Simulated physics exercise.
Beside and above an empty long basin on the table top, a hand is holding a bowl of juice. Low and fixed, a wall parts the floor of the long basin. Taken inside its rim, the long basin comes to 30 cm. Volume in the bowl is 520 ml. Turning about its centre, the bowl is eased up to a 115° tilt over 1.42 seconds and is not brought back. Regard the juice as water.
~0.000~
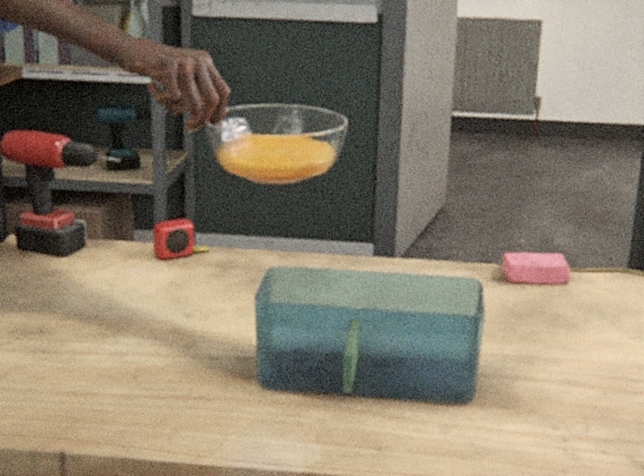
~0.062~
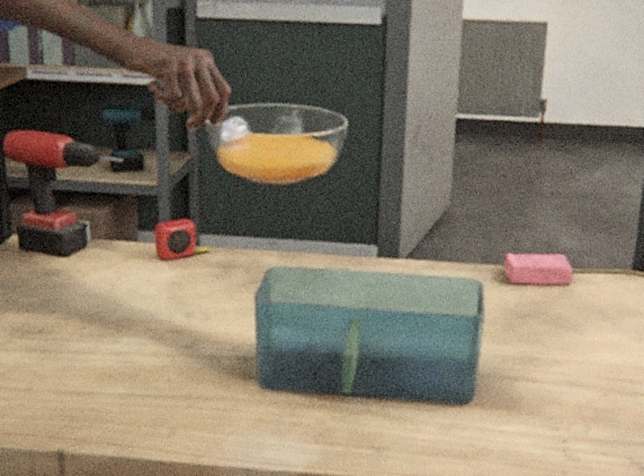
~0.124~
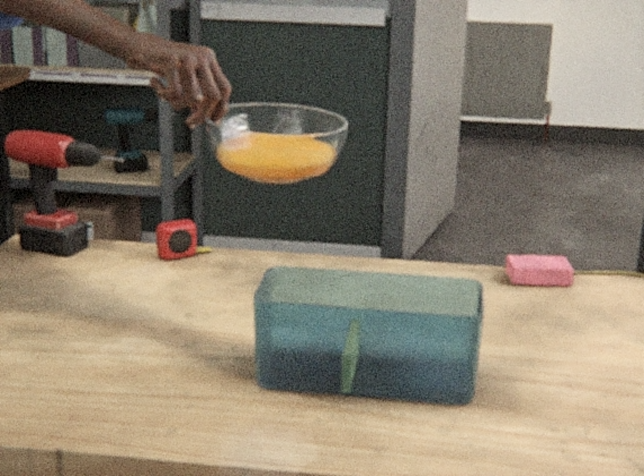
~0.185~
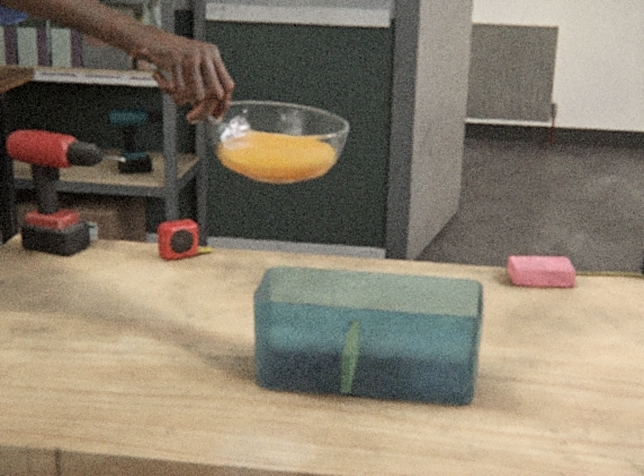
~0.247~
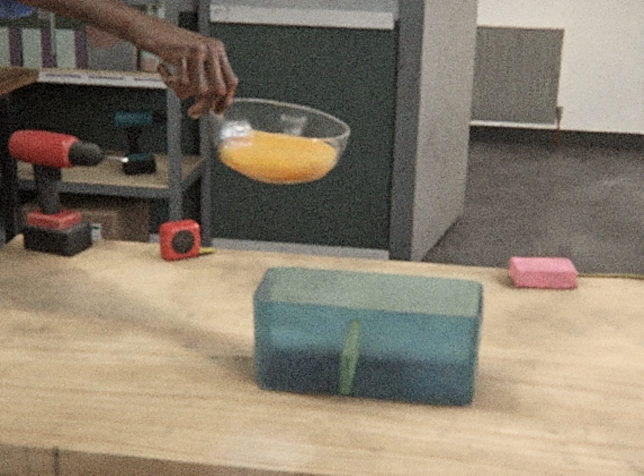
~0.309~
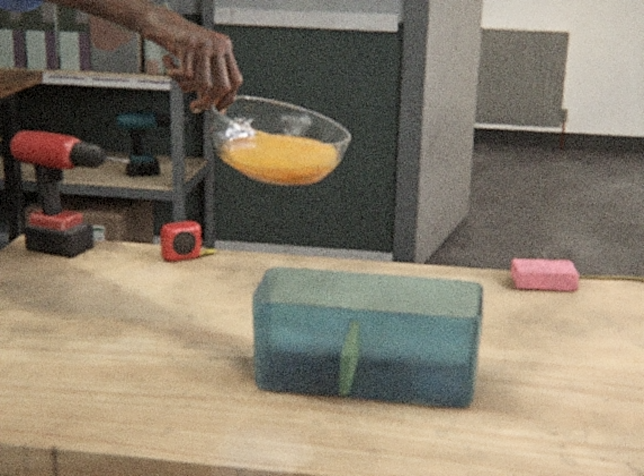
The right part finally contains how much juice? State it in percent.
About 76 in every hundred parts.
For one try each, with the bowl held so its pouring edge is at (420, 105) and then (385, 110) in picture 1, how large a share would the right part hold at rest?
I'd say 90 percent on the first go, 95 percent on the next.
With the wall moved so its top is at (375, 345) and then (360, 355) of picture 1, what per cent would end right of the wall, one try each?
The first try gives 45 percent and the second 65 percent.
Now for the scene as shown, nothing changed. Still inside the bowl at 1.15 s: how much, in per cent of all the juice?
About 1 % is still there.
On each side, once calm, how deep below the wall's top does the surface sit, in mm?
Left roughly 48 mm; right roughly 36 mm.
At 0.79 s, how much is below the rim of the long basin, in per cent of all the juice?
Close to 12 in a hundred.
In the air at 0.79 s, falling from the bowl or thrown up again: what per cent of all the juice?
About 36 per cent.
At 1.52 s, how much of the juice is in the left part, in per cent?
Reading: Approx. 24 per cent.
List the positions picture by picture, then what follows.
In the first picture, it leans 0°; its right rim is at (346, 124); the juice meets the walls at (217, 145) and (337, 151); the long basin's rim runs from (262, 284) to (483, 298); the wall's top is at (352, 337).
In the second picture, it leans 1°; its right rim is at (346, 125); the juice meets the walls at (218, 145) and (337, 151).
In the third picture, it leans 2°; its right rim is at (346, 127); the juice meets the walls at (217, 144) and (337, 152).
In the fourth picture, it leans 5°; its right rim is at (347, 129); the juice meets the walls at (218, 142) and (338, 153).
In the fifth picture, it leans 8°; its right rim is at (348, 134); the juice meets the walls at (220, 142) and (339, 153).
In the sixth picture, it leans 13°; its right rim is at (348, 140); the juice meets the walls at (221, 142) and (340, 155).
Then, 0.79 s in, the tilt is 68° and 53 per cent is still to pour, 0 is left of the wall and 11 right of it.
Then, 1.15 s in, the tilt is 105° and 1 per cent is still to pour, 15 is left of the wall and 75 right of it.
Then, 1.52 s in, the tilt is 115° and 0 per cent is still to pour, 23 is left of the wall and 76 right of it.
Then, 1.92 s in, the tilt is 115° and 0 per cent is still to pour, 23 is left of the wall and 76 right of it.
Finally, 23 per cent lies left of the wall, 76 right of it and 1 outside.
